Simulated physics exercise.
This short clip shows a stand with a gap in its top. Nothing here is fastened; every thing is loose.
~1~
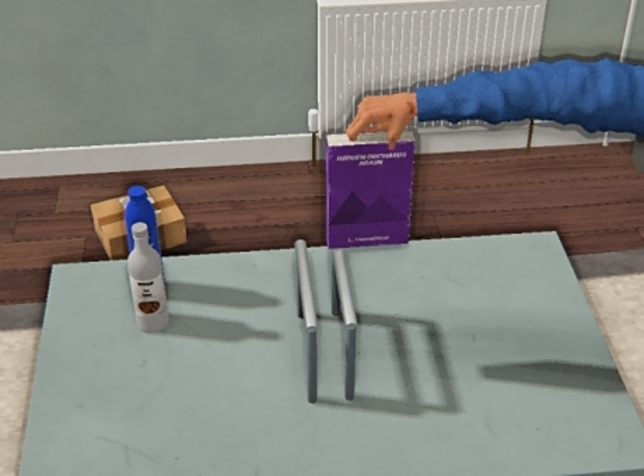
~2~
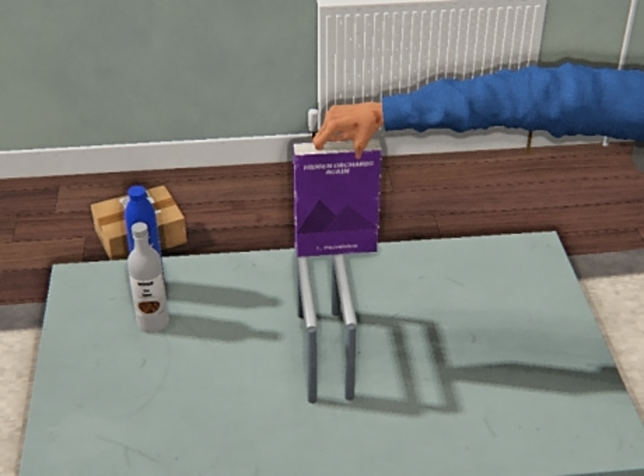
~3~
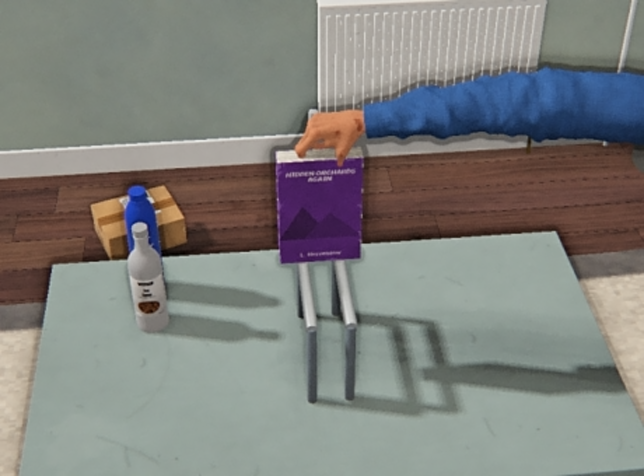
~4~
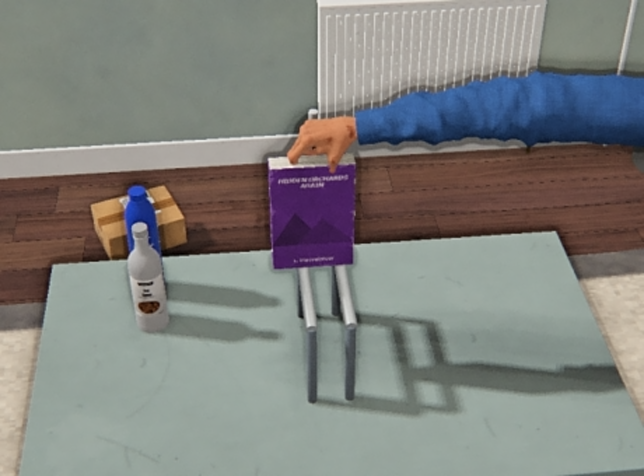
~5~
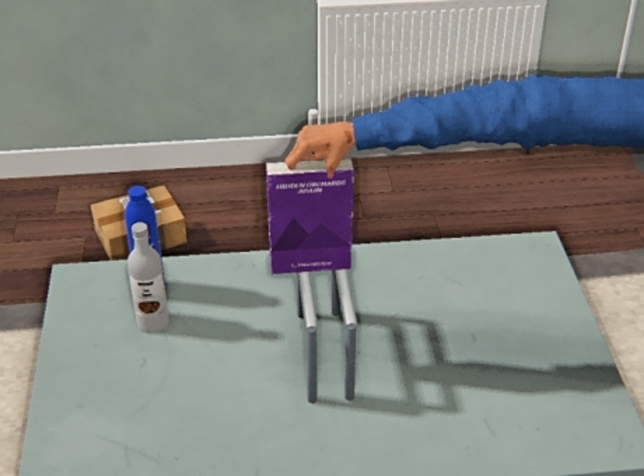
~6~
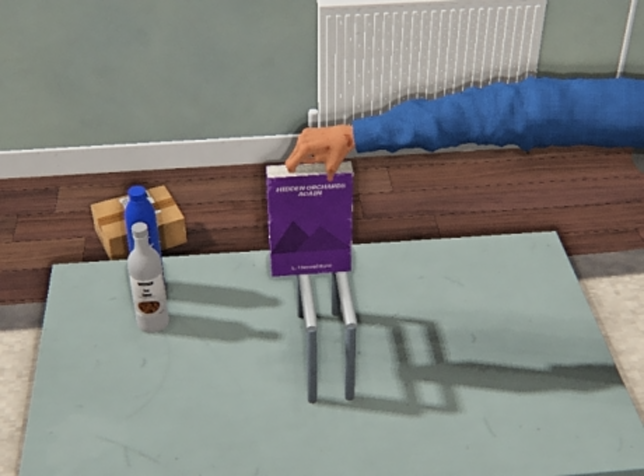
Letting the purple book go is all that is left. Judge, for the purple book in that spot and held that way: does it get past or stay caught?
My call: It stays caught.
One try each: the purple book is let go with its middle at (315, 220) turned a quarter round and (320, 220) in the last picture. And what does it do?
Through, then Stuck.
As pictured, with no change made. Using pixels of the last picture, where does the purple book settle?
It ends up near (310, 233).
Then, 0.32 s on from there, purple book shifted a little near (310, 234).
Then, 0.66 s on from there, purple book resting near (310, 234).
In the end, all 3 unmoved. At the end, from the last picture's camera, purple book near (310, 234). The book lodges.
